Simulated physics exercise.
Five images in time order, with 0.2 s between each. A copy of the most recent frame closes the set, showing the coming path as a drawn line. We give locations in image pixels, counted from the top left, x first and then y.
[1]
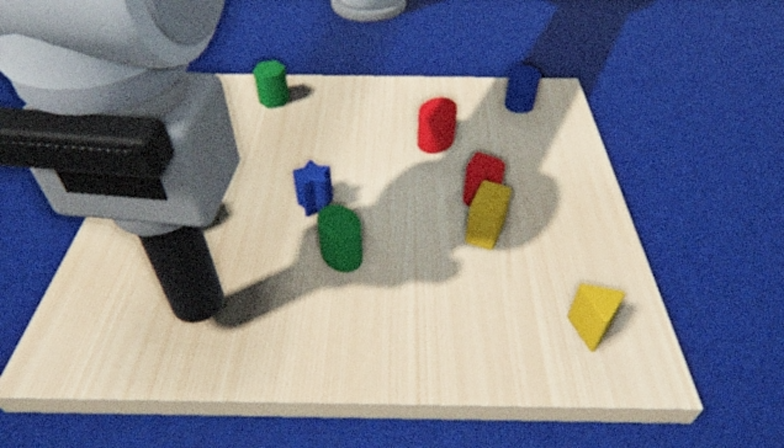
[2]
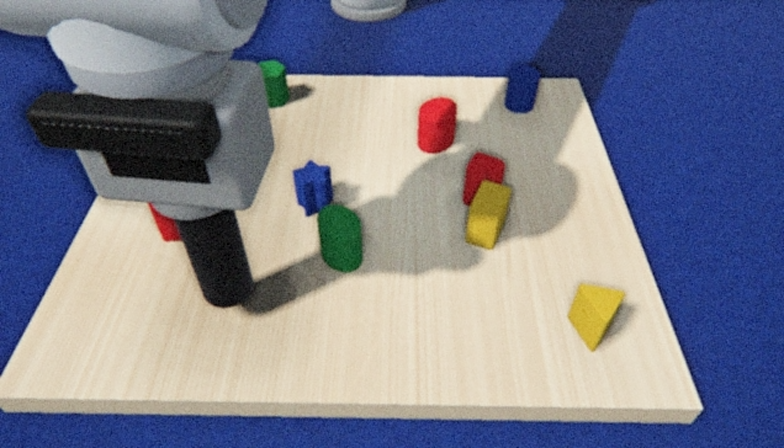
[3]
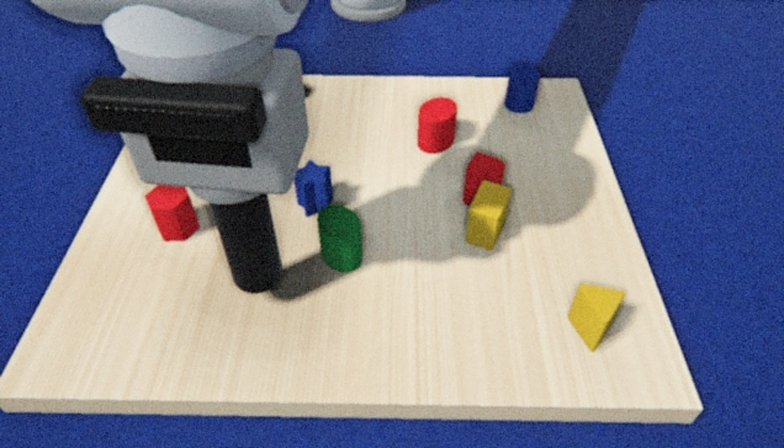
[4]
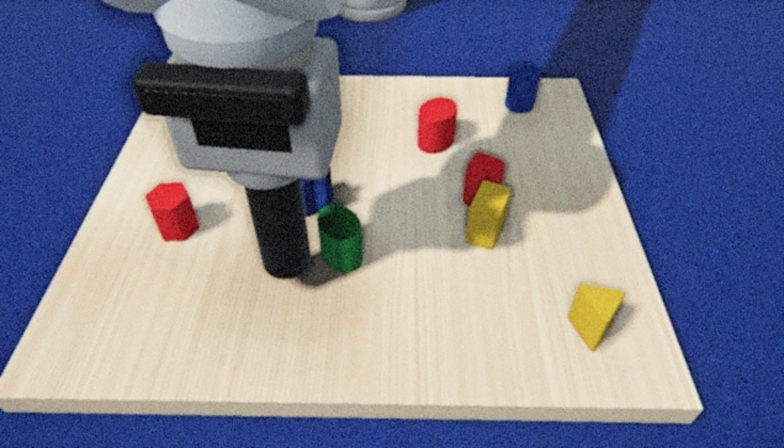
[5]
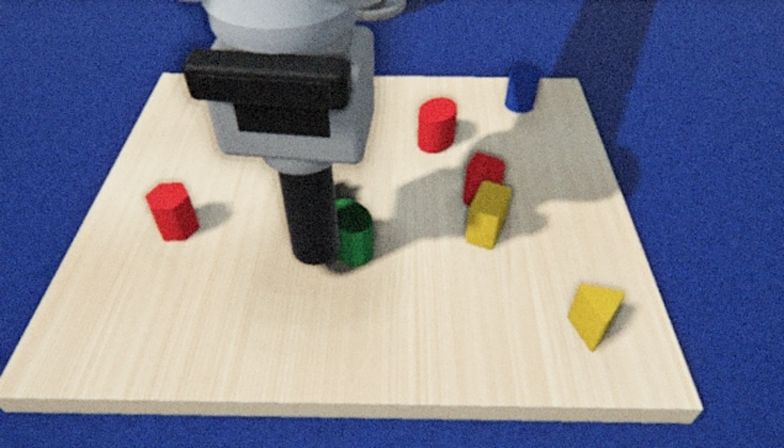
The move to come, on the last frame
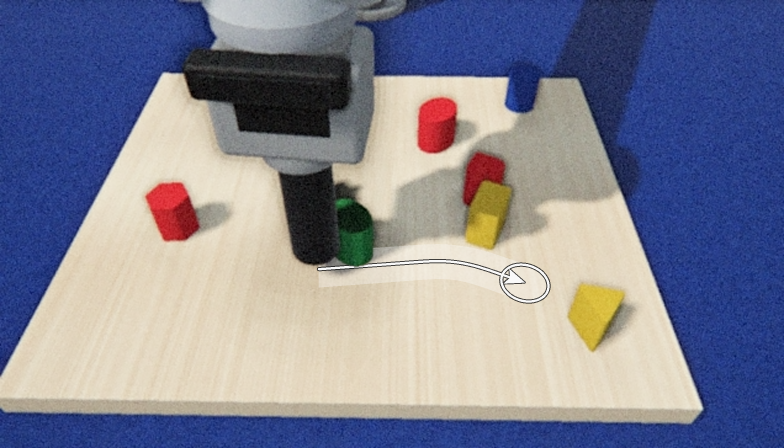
A robot arm holding a black peg moved steadily right across a wooden board of colored blocks, passing in front of the blue star and nudging the green oval slightly to the right.
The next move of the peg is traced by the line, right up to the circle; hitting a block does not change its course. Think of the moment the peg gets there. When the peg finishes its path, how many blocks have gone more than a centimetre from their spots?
Count: 1.
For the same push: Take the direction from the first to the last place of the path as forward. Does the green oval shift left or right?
It moves over to the left.
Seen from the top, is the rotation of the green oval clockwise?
No, that is not what happens.
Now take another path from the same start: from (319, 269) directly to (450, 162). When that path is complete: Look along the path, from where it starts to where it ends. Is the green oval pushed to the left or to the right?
It's going to go right.
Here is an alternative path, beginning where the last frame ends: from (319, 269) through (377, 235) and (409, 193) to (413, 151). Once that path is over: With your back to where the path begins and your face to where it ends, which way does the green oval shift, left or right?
That block drifts right.
Path on the board, from (319, 269) over (423, 262) to (525, 283).
The first path, step by step. One third of the way, peg (388, 244); green oval (391, 200), turned 75° anticlockwise.
Two thirds of the way, peg (460, 243); green oval (391, 200), turned 75° anticlockwise.
At the end, peg (530, 263); green oval (391, 200), turned 75° anticlockwise; yellow oblong in place.
